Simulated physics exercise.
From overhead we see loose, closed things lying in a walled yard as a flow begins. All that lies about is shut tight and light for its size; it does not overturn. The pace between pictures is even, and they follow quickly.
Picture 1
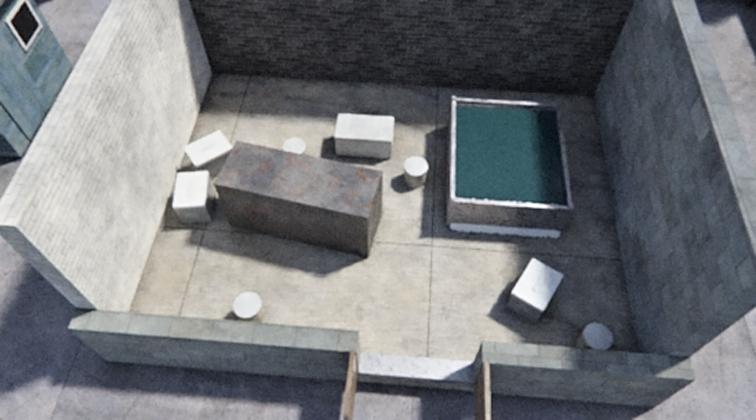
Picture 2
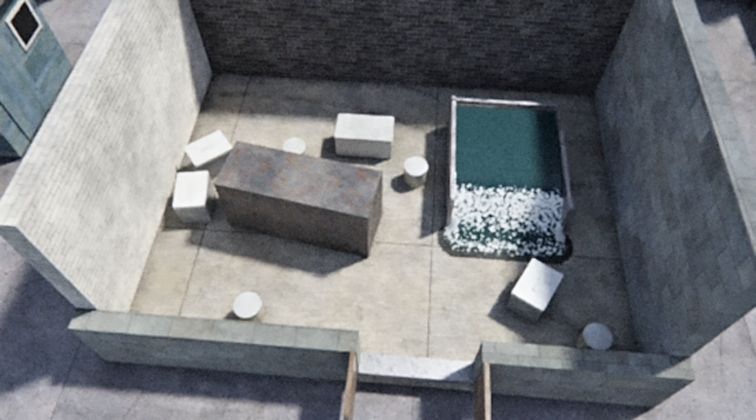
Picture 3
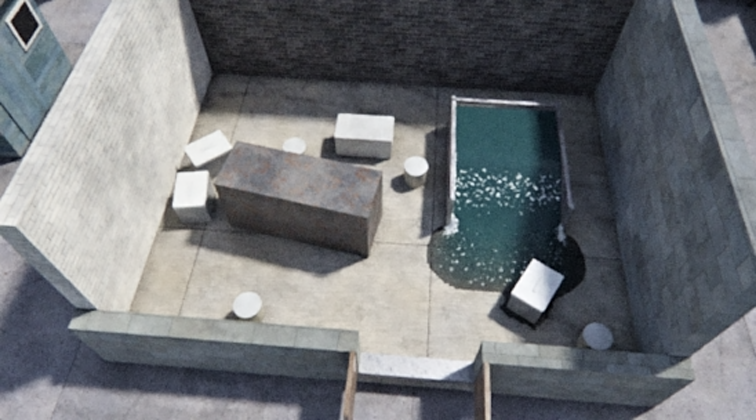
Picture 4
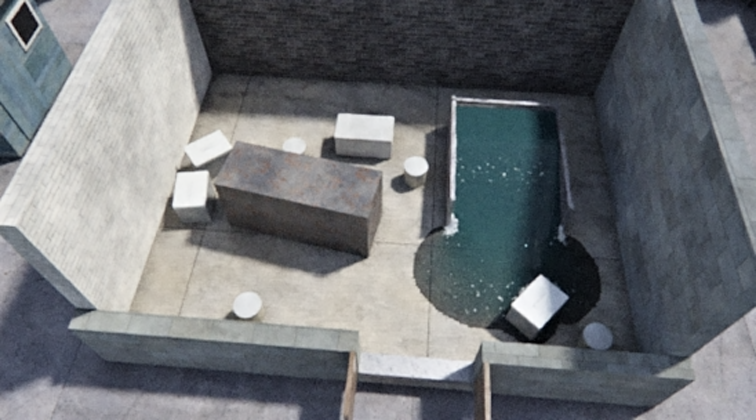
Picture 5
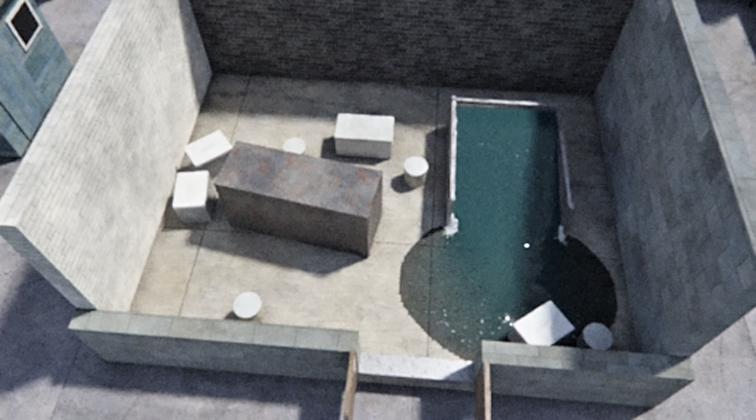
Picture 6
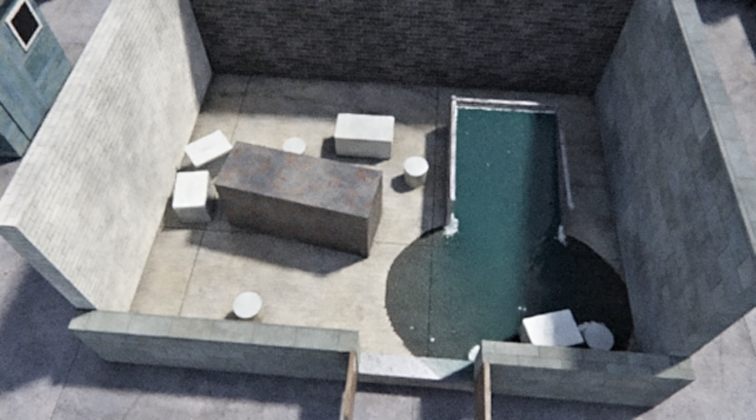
In a walled yard, water spreads from a tank and pushes a white box toward the front wall.
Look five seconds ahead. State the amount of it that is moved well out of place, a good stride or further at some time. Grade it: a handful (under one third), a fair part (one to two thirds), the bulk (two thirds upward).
A handful.
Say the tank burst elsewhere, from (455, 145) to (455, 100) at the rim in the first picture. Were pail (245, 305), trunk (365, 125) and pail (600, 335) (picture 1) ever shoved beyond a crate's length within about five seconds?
The first: Never got that far; the second: Got that far; the third: Never got that far.
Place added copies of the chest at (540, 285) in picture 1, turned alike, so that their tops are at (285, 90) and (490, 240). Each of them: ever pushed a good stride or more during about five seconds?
Result by copy: Didn't cover it; covered it.
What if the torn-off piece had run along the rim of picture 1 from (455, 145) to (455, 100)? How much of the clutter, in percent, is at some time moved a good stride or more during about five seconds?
Estimate: Some 50 per cent.
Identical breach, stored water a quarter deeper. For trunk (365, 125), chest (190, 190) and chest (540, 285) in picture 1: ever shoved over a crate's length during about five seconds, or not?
Going through them, I'd say never got there, then never got there, then got there.
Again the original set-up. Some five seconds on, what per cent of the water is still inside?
That comes to roughly 70 parts in a hundred.
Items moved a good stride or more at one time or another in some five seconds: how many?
So, 2 of them.
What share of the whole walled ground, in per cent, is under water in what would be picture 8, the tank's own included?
30 in a hundred, roughly.
A moment on, 1 of 8 are well off their spots; 1 afloat.
Next, 2 of 8 are well off their spots; 2 afloat.
Later, 2 of 8 are well off their spots; 1 afloat.
In the end, 2 of 8 are well off their spots, and 2 have been at some point; 1 afloat.
